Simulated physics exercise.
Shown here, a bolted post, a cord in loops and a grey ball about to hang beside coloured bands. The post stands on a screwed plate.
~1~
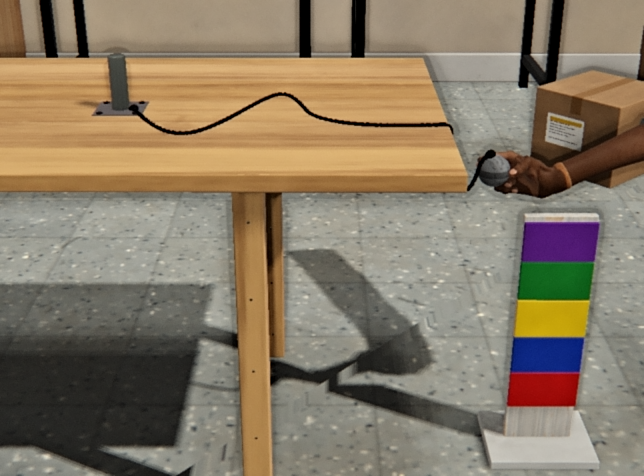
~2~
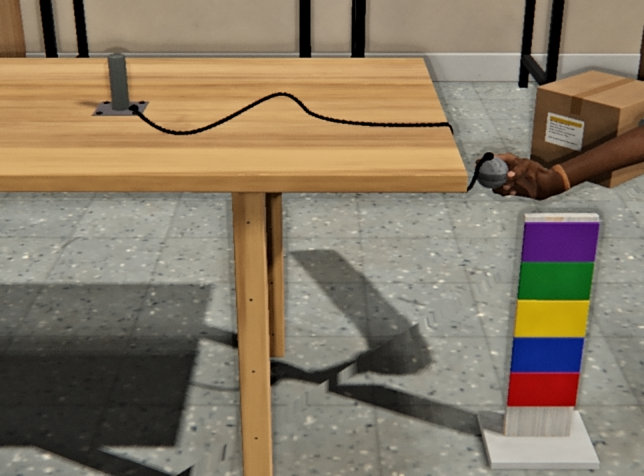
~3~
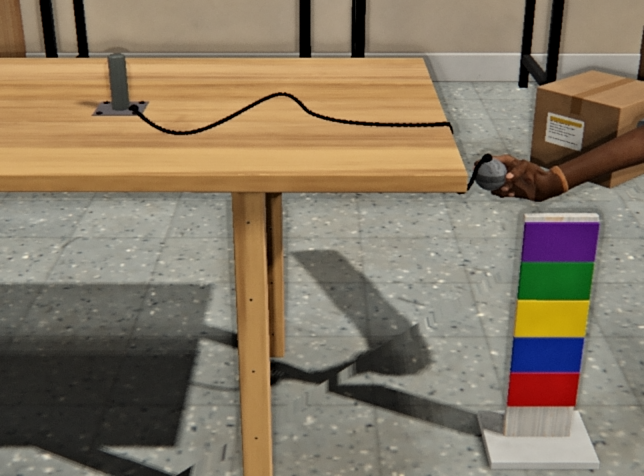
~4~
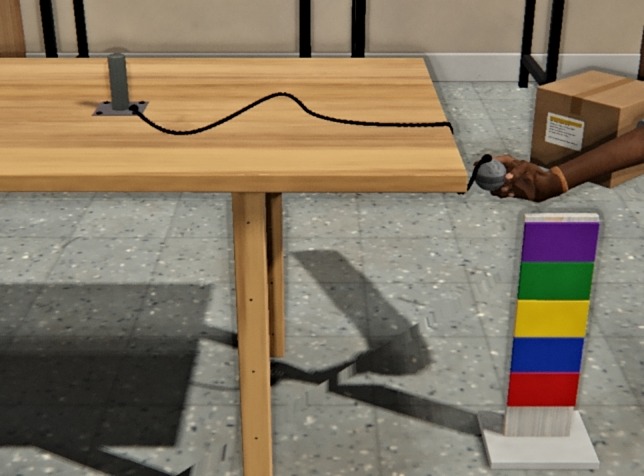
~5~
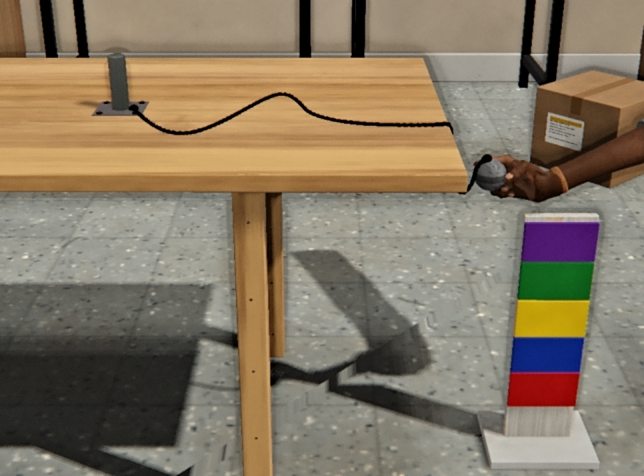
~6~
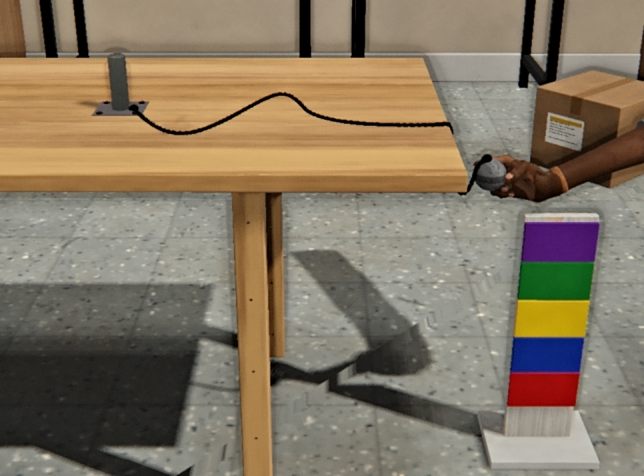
On a wooden table, a black cord runs in loose waves from a small upright post on a plate to the right edge, where a hand holds a grey ball above a stand of coloured bands. The hand and ball shift very slightly left, then stay nearly still.
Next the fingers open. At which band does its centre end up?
Its centre hangs level with the red band.
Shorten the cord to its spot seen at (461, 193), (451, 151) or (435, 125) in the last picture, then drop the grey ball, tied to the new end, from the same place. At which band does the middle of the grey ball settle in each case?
In that order: Blue; yellow; green.
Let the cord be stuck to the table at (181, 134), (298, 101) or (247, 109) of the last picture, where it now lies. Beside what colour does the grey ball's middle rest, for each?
One after the other, blue; green; yellow.
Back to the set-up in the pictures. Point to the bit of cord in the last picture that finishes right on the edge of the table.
At (302, 105), roughly.
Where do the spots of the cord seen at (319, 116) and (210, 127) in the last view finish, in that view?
At (444, 158), then (266, 111).
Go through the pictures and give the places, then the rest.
In the first picture, grey ball (494, 170); purple (561, 243); green (556, 283); yellow (552, 320); blue (548, 356); red (544, 391).
In the second picture, grey ball (492, 173); cord through (152, 125) (230, 118) (288, 95) (340, 122) (450, 132).
In the third picture, grey ball (490, 174).
In the fourth picture, grey ball (490, 175); cord through (152, 125) (230, 118) (288, 95) (341, 121) (450, 133).
In the fifth picture, grey ball (490, 175).
In the sixth picture, grey ball (490, 175); cord through (152, 125) (230, 118) (288, 95) (341, 121) (450, 133).
Soon after, ball near (460, 378); level with red.
After that, ball near (411, 385); level with red.
In the end, ball near (429, 391); level with red. Its middle rests at the red band.
